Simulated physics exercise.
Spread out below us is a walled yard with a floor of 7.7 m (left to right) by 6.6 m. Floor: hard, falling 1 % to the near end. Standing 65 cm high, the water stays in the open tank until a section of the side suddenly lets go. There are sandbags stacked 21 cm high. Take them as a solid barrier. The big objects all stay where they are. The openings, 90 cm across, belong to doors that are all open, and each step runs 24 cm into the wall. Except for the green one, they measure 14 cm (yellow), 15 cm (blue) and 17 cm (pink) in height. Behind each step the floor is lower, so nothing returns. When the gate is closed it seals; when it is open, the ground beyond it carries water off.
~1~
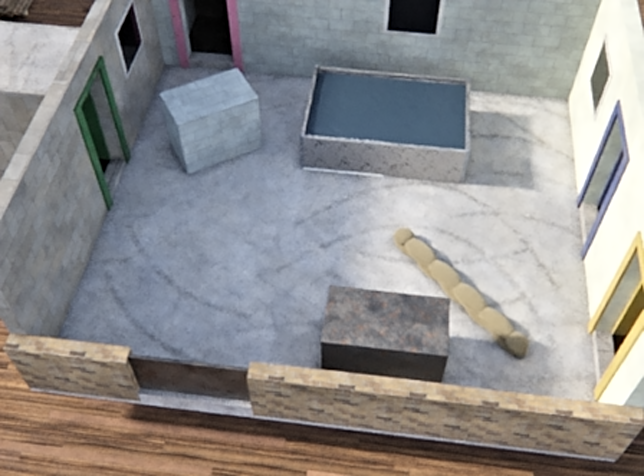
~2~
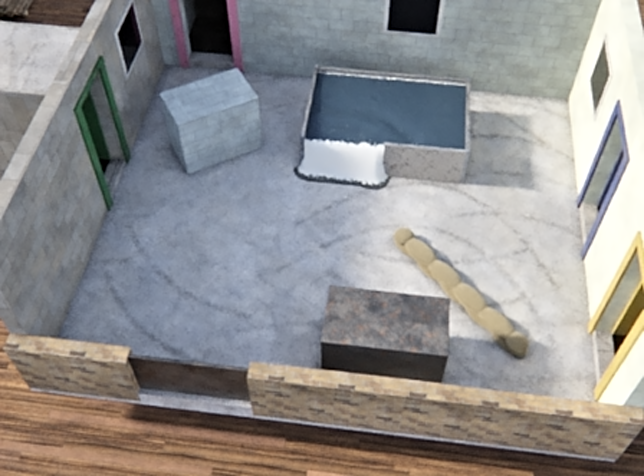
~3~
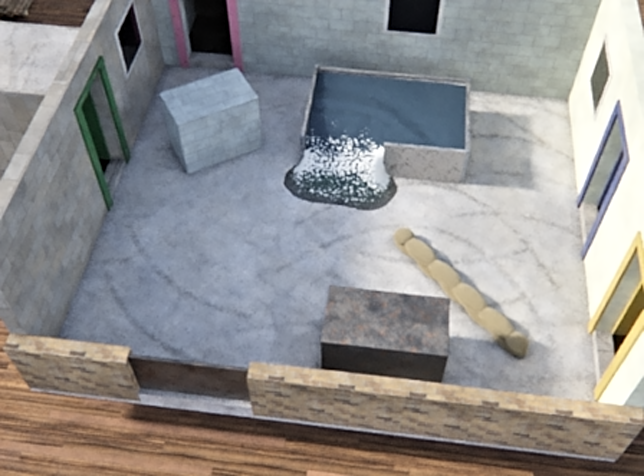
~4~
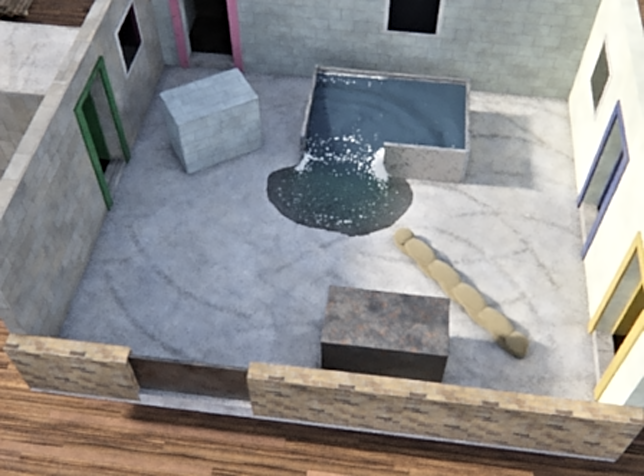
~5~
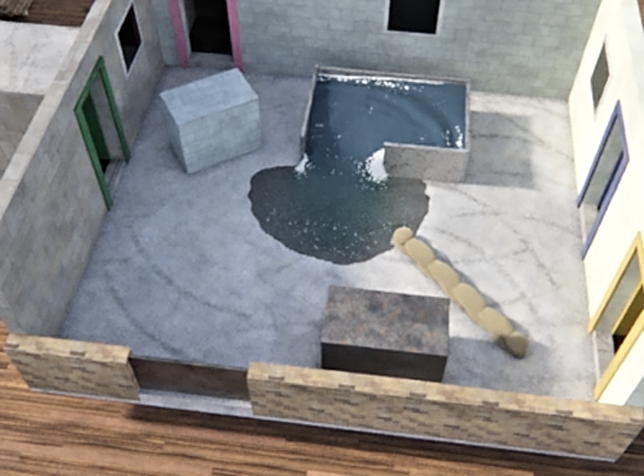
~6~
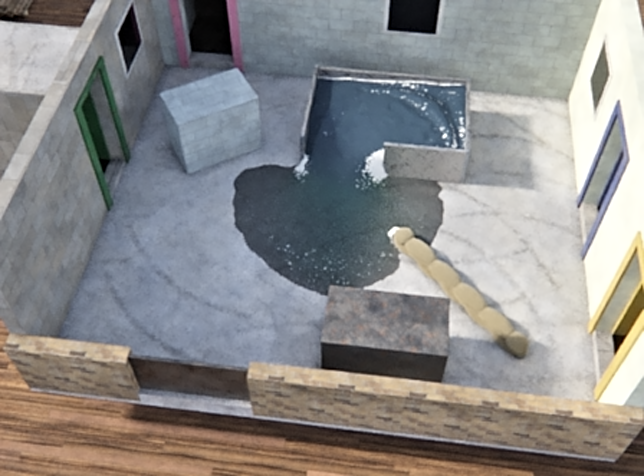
A walled yard held a tank of still water until its front left side opened, and water poured out, spreading across the grey floor in a widening dark pool that touched the sandbags.
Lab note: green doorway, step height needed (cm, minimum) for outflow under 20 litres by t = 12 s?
Approx. 7 cm.
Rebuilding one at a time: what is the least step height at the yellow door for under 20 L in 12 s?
At yellow, about 8.0 cm.
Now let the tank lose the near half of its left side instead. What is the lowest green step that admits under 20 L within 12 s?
Near 7.5 cm.
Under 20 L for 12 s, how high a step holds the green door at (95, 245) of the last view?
About 8.5 cm.
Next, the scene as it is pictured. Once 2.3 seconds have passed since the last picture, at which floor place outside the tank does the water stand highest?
(60, 368).
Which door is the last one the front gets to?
The pink one.
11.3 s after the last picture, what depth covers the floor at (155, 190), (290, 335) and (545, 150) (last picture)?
Some 8, 7 and 5 cm.
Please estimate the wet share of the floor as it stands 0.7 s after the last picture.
Close to 30 per cent is wet.
Then, 0.7 s after the last picture water covers 30 % of the floor, deepest (36 cm) near (325, 174); it has not reached the green door.
Then, 2.3 s after the last picture water covers 45 % of the floor, deepest (40 cm) near (60, 368); it has not reached the green door.
Then, 11.3 s after the last picture water covers 95 % of the floor, deepest (12 cm) near (592, 432); 8 cm at the green door, 1 litre in over its 12 cm step.
At the green door as built, the water peaked near 11 cm, 9.1 s after the last picture.
With a step of 6.5 cm, 27 litres would have come in within the 12 s; with 8.5 cm, 11 litres. So under 20 litres takes about 7 cm.
